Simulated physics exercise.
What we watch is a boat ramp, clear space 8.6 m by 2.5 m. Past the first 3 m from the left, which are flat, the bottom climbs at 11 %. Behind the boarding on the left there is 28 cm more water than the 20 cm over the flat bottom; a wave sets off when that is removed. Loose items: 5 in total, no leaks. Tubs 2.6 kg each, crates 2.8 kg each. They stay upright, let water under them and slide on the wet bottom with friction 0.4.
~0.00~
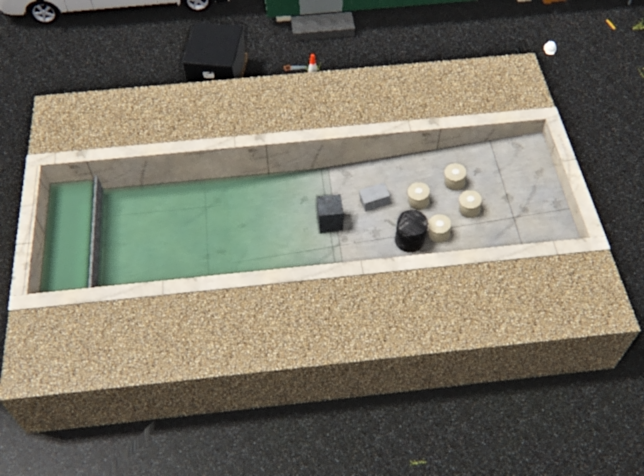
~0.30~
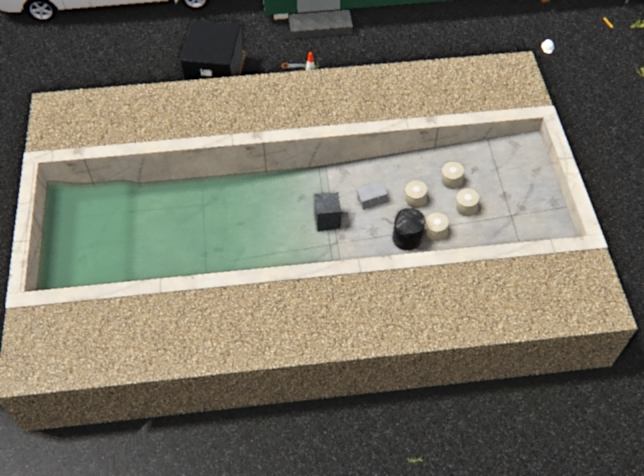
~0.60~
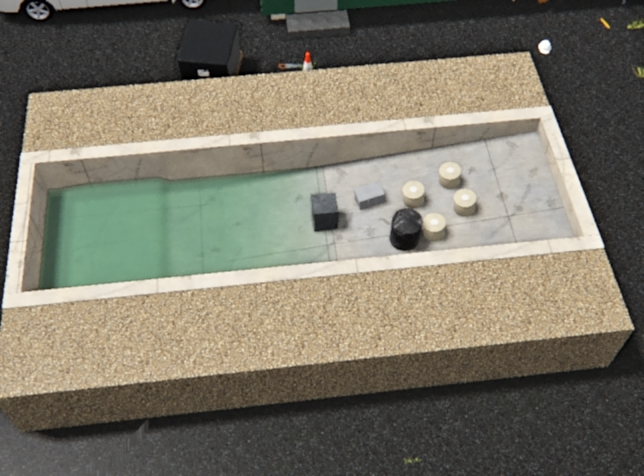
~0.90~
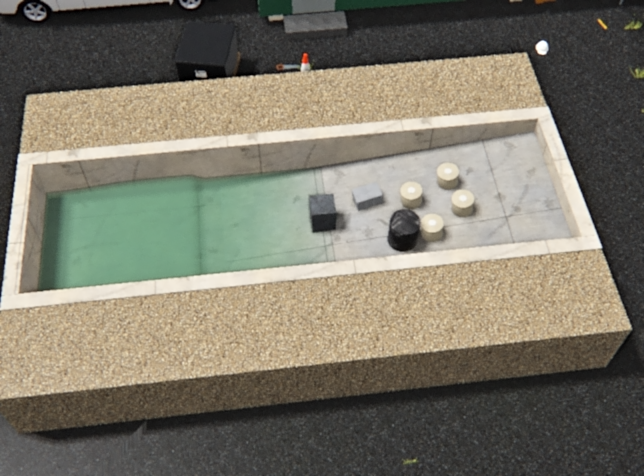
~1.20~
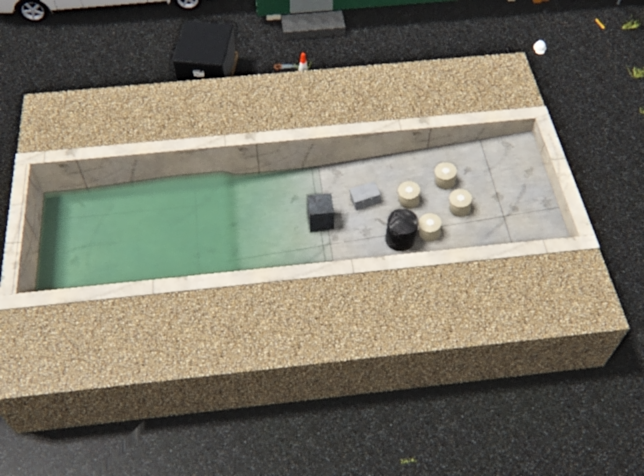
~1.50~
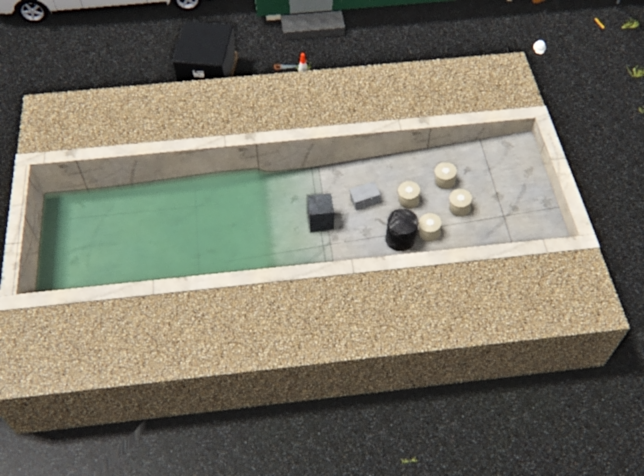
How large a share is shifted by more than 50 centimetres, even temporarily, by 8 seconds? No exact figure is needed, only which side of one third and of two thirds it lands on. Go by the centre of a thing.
That share is a middling one, between a third and two thirds.
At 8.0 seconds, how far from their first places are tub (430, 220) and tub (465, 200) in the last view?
One is off by 140 cm, the other by 0 cm, in the order asked.
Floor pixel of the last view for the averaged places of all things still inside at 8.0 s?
(361, 204).
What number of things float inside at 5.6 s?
Just then, the number is 3.
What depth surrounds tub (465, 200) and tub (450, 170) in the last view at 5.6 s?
Depth approx. 1 cm / 1 cm.
After 2.1 s 0 of 5 are over 50 cm from their spots; 0 afloat.
After 3.6 s 0 of 5 are over 50 cm from their spots; 2 afloat.
After 5.6 s 2 of 5 are over 50 cm from their spots; 3 afloat.
After 8.0 s 3 of 5 are over 50 cm from their spots, and 3 have been at some point; 1 afloat.
